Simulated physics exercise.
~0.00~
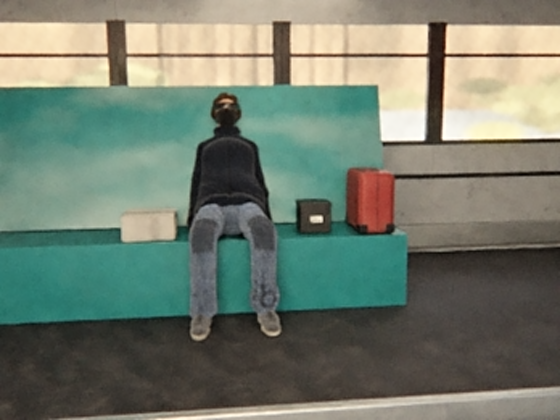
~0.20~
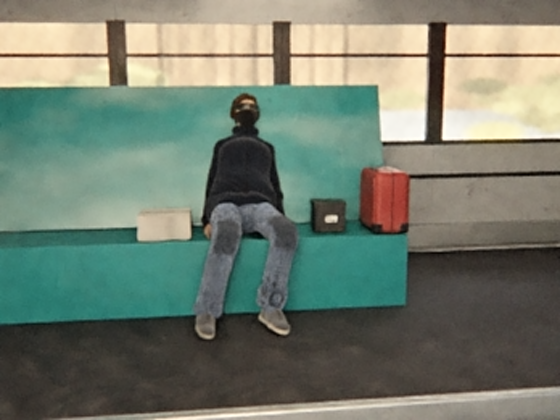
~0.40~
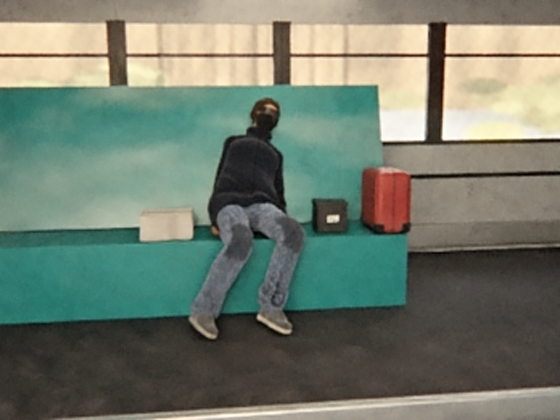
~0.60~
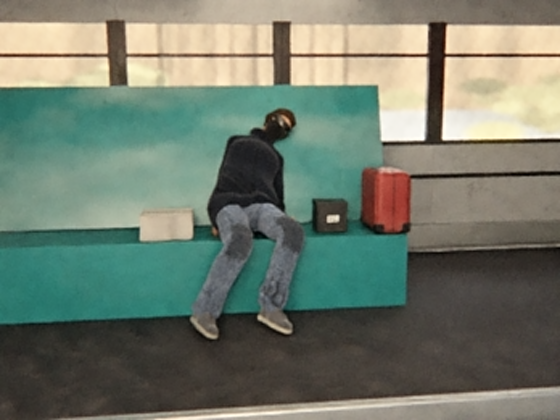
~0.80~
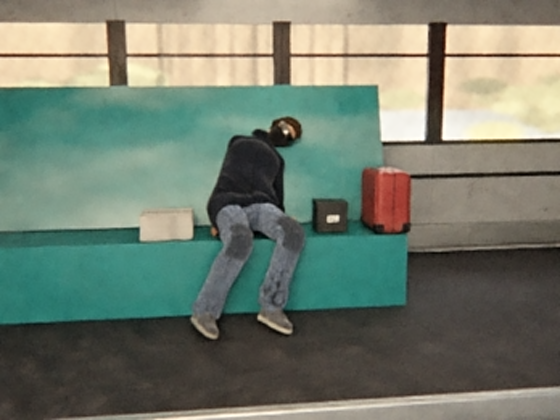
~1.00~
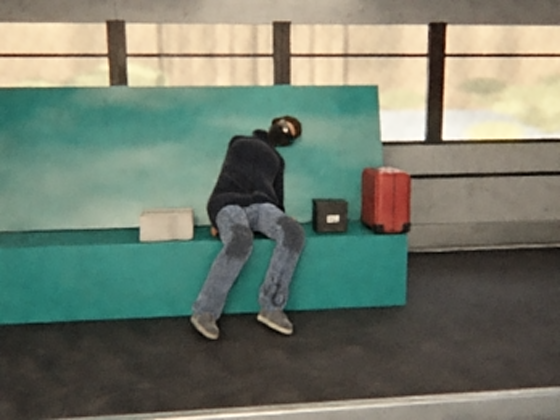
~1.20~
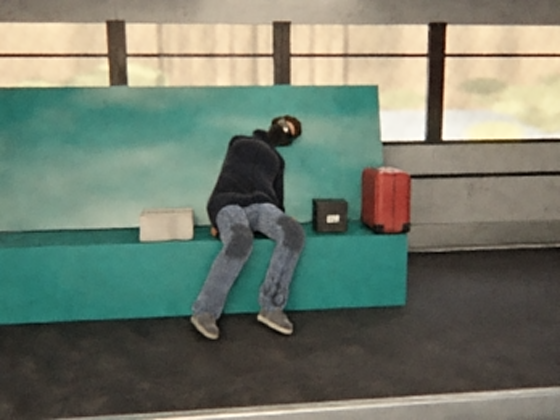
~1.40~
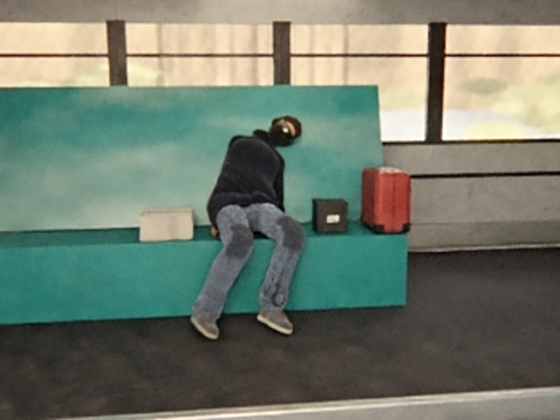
A passenger slumped on a teal bench between a white carton, a dark box and a red case shifts right along with them, then tips sideways to the right, head drooping, and stays bent over on the seat while the three objects rest still on the bench.
